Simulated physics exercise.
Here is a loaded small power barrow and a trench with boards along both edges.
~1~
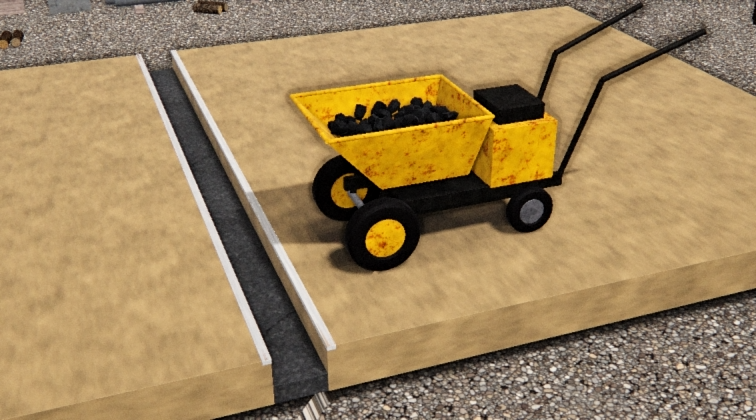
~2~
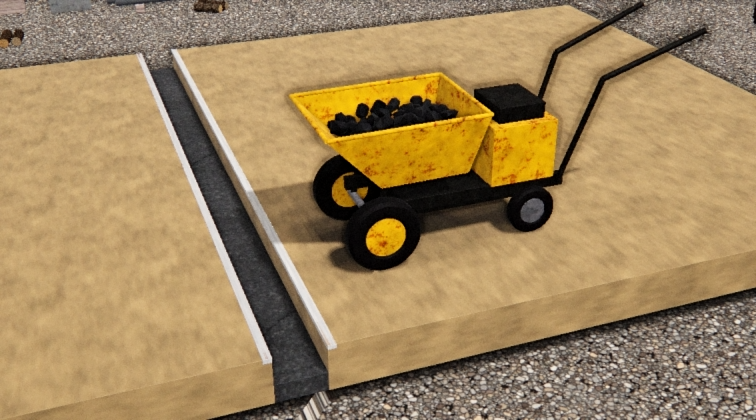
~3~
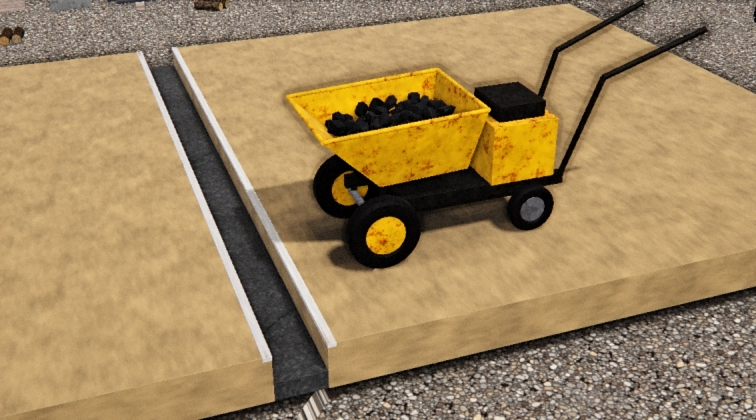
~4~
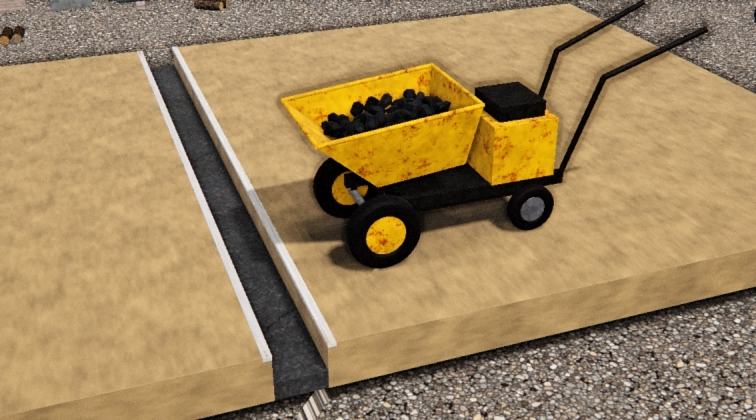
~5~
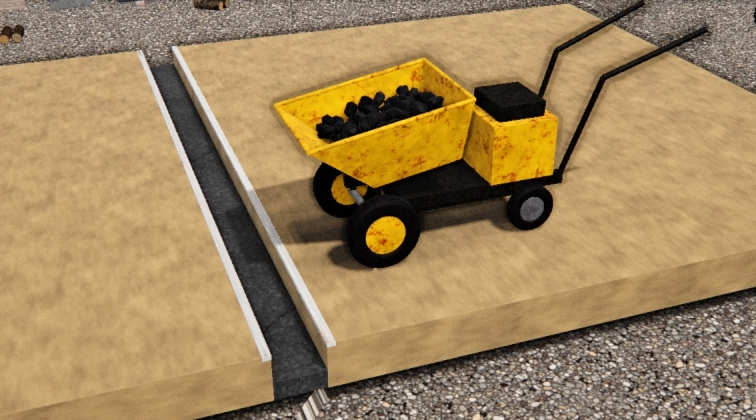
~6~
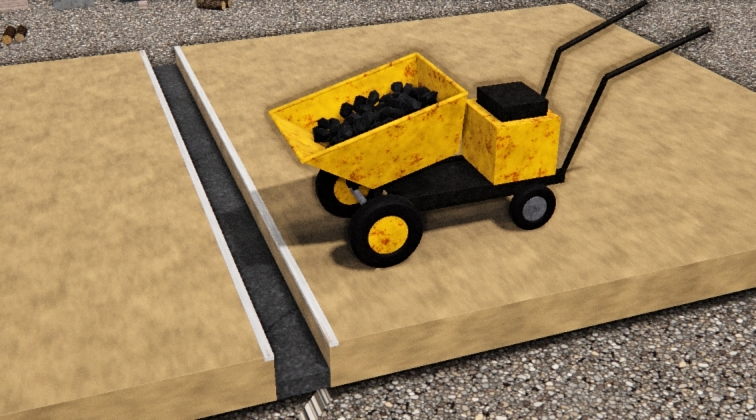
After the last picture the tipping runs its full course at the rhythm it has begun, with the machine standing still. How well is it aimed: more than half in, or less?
It catches less than half.
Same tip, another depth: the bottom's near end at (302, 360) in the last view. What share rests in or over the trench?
Close to 20 per cent.
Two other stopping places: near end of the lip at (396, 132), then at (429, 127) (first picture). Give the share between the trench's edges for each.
First some 50, then 20 per cent.
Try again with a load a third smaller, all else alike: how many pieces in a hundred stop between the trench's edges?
Near 60 %.
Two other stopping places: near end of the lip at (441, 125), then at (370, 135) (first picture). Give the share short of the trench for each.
Roughly 50 per cent, and 10 per cent.
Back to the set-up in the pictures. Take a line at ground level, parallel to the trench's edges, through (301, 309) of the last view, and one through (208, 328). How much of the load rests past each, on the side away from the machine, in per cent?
The first gives 80 %, the second 20 %.
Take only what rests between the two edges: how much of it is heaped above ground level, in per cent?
Near 15 %.
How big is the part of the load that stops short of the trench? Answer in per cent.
Close to 0 per cent.
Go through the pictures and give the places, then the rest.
Lip of the skip at (328, 142), level; top of the load at (401, 124), lumps of coal; first edge of the trench at (312, 309); far edge at (251, 322), the trench under half as wide as the skip, and about half as deep as wide, in the first frame.
Lip of the skip at (327, 142), level; top of the load at (400, 123), in the second frame.
Lip of the skip at (323, 143), tipped barely; top of the load at (414, 112), in the third frame.
Lip of the skip at (317, 147), tipped a little; top of the load at (409, 110), in the fourth frame.
Lip of the skip at (309, 153), tipped a little; top of the load at (409, 118), in the fifth frame.
Lip of the skip at (303, 161), tipped clearly; top of the load at (404, 115); first edge of the trench at (315, 306); far edge at (253, 318), in the sixth frame.
Soon, skip tipped steeply; all in the skip.
A while on, skip tipped steeply; nearly all in the skip; a stray few in or heaped over the trench; a small part beyond it; a stray few falling.
Towards the end, skip tipped right over; about a quarter in the skip; about a quarter in or heaped over the trench; about half beyond it.
Finally, skip tipped right over; about a quarter in the skip; about a third in or heaped over the trench; about half beyond it.
